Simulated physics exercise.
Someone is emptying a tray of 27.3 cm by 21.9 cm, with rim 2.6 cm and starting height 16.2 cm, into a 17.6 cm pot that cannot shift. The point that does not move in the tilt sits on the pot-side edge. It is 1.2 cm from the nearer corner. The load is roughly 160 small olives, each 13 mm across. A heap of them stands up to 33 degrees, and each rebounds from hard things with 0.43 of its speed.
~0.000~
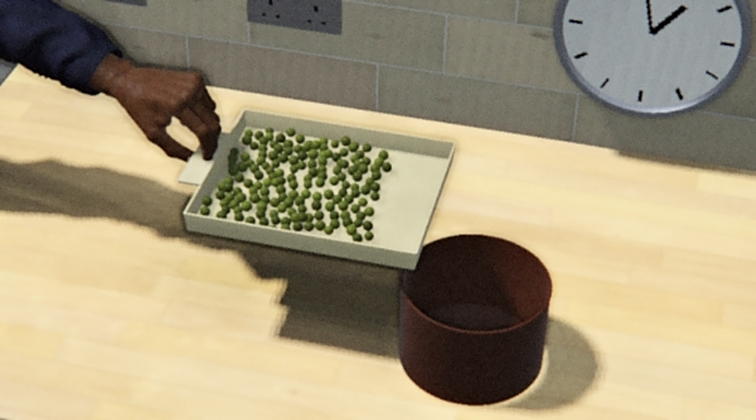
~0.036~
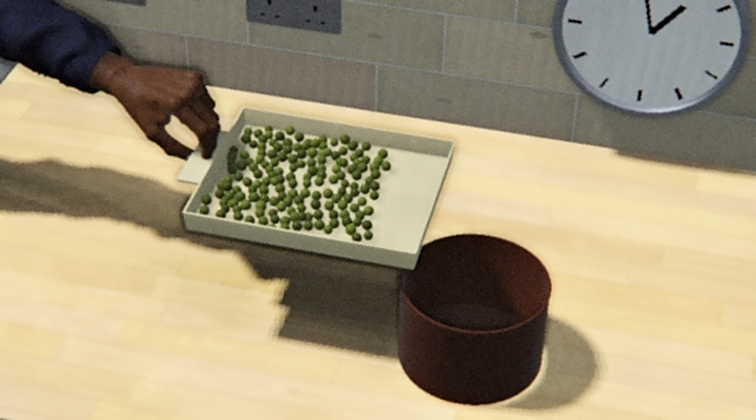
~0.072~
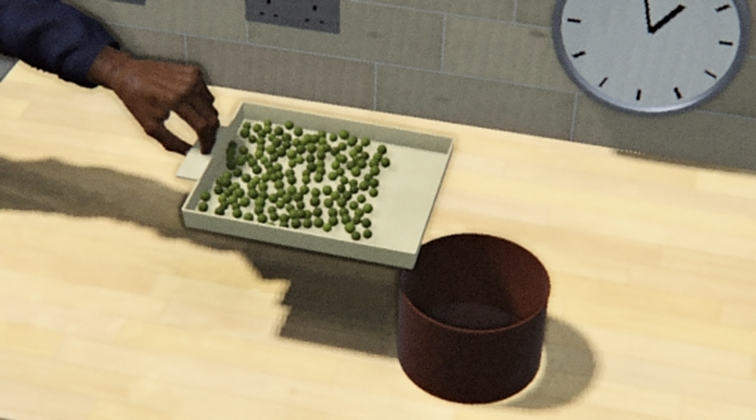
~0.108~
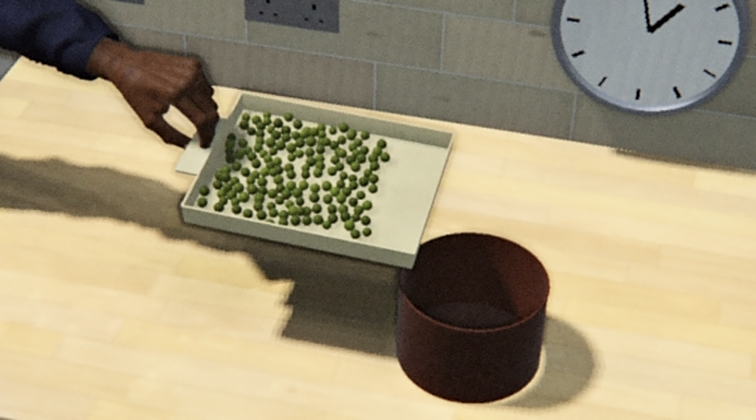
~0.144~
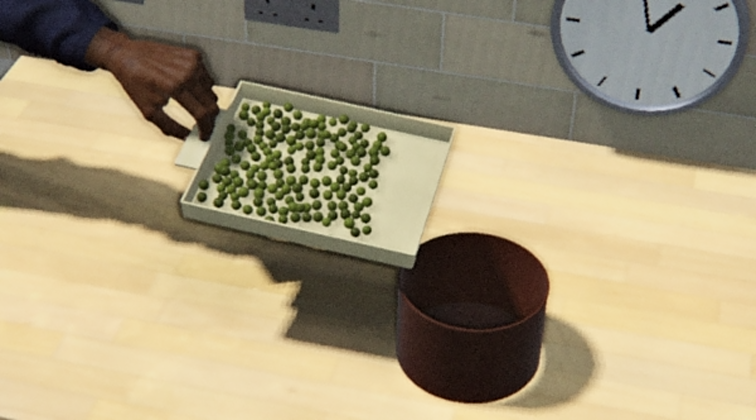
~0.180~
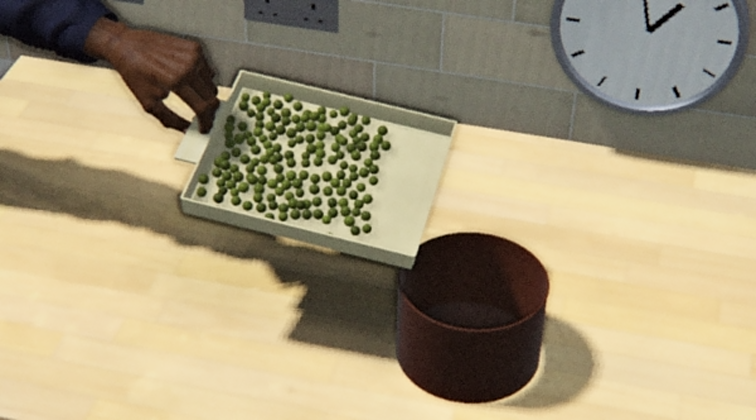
On a pale wooden worktop by a grey tiled wall with a clock, a hand in a dark blue sleeve holds a cream tray of small green olives beside a dark red pot. The tray starts level, then the hand tilts it slightly, its far edge rising while the olives barely shift within it.
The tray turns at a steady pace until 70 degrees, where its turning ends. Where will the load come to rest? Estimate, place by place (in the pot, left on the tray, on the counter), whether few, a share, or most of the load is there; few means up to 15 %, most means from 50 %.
My estimate: Pot: Few, left on the tray: Most, counter: Few.
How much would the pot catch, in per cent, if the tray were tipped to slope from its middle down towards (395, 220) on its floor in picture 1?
Something like 20 per cent of the pieces.
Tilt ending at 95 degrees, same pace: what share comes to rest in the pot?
10 %.
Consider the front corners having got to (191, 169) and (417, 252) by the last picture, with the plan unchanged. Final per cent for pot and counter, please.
Per cent by place - pot 30, counter 10.
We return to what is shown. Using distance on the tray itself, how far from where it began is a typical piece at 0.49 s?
Roughly 5 cm.
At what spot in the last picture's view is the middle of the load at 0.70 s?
Expected load position: Near (343, 187).
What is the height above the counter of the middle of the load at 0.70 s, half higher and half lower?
Roughly 26 cm above the counter.
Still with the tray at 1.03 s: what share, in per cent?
Something like 95 percent, roughly.
Then, at 0.49 s, tilt 40 degrees; the tray holds 100 %, the pot 0 %.
Then, at 0.70 s, tilt 59 degrees; the tray holds 100 %, the pot 0 %.
After 1.03 s, tilt 70 degrees; the tray holds 95 %, the pot 0 %.
In the end, at 1.7 s, pot 0 %, tray 95 %, counter 5 %.
